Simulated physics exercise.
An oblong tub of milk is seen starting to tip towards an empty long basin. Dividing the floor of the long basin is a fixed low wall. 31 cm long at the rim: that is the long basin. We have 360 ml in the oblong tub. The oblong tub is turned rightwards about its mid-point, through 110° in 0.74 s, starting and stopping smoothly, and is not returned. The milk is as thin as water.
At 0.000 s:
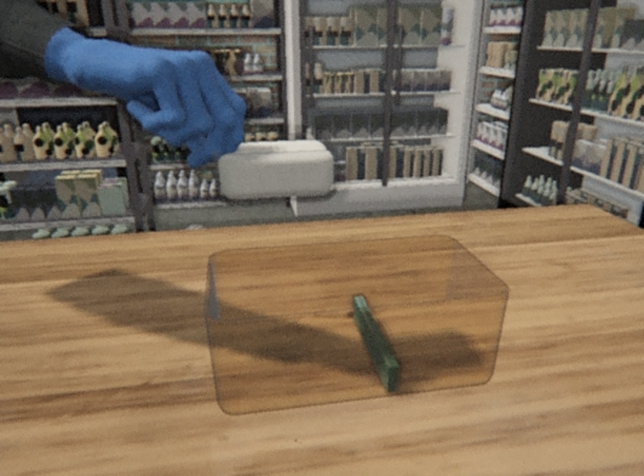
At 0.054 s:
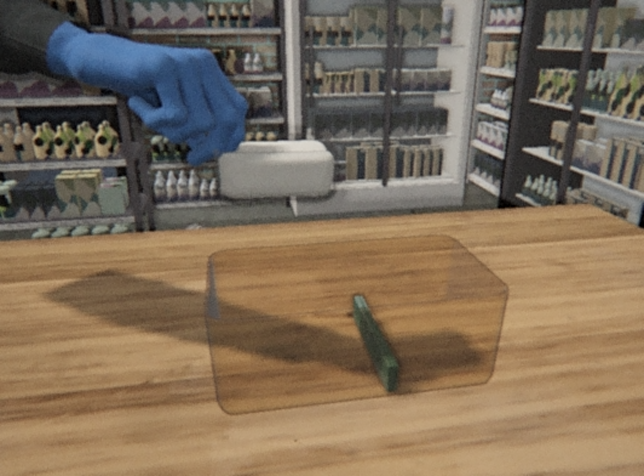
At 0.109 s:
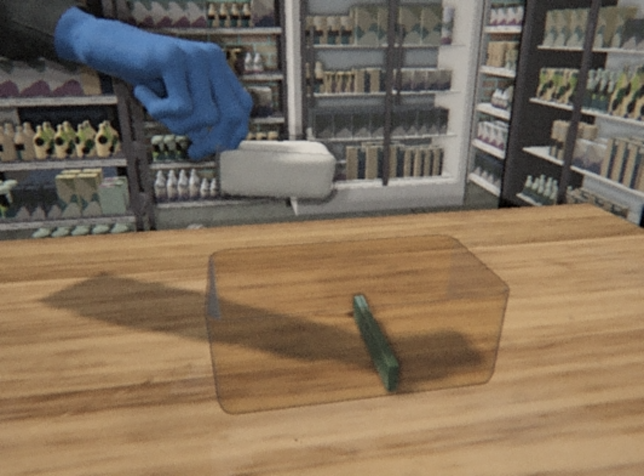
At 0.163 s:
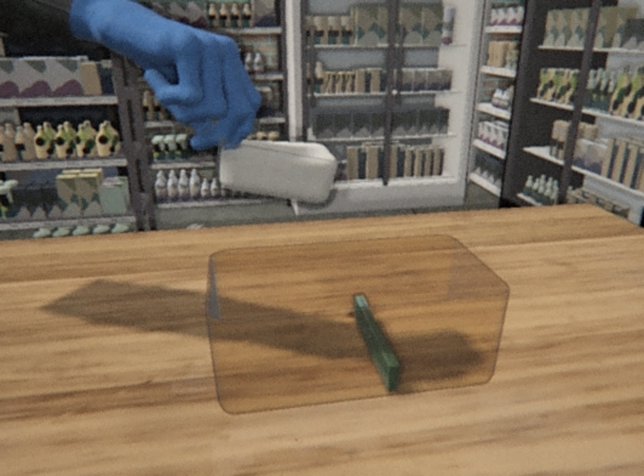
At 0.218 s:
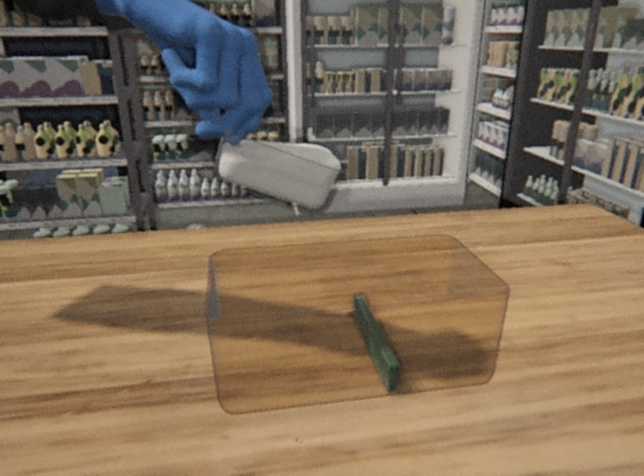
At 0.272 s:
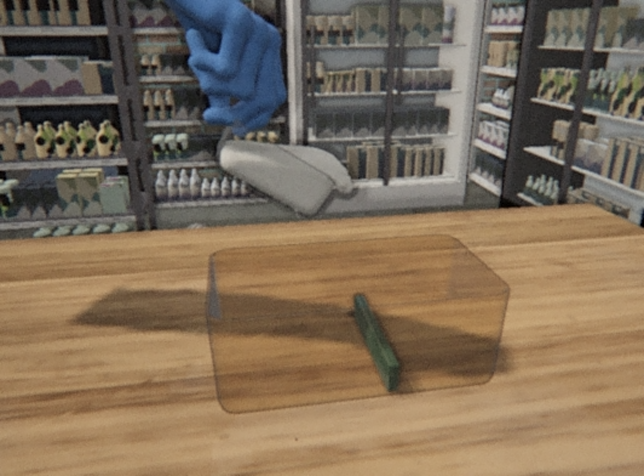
A blue-gloved hand tilts a white oblong tub rightwards above a clear basin on a wooden counter.
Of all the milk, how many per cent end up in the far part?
Roughly 62 per cent.
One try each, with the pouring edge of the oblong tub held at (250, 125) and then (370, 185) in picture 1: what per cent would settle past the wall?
10 in a hundred, followed by 80 in a hundred.
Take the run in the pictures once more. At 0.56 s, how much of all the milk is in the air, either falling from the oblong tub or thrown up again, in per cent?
Around 28 percent.
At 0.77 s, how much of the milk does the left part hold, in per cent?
That share comes to around 34 in a hundred.
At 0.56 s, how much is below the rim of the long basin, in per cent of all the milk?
Roughly 62 percent.
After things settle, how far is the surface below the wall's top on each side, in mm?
The left side gives some 30 mm, the right side some 22 mm.
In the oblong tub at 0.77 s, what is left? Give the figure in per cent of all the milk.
Some 1 per cent.
Then, 0.56 s in, the tilt is 95° and 9 per cent is still to pour, 16 is left of the wall and 47 right of it.
Then, 0.77 s in, the tilt is 110° and 1 per cent is still to pour, 33 is left of the wall and 63 right of it.
Then, 1.00 s in, the tilt is 110° and 0 per cent is still to pour, 37 is left of the wall and 62 right of it.
Then, 1.24 s in, the tilt is 110° and 0 per cent is still to pour, 37 is left of the wall and 62 right of it.
Finally, 37 per cent lies left of the wall, 62 right of it and 1 outside.
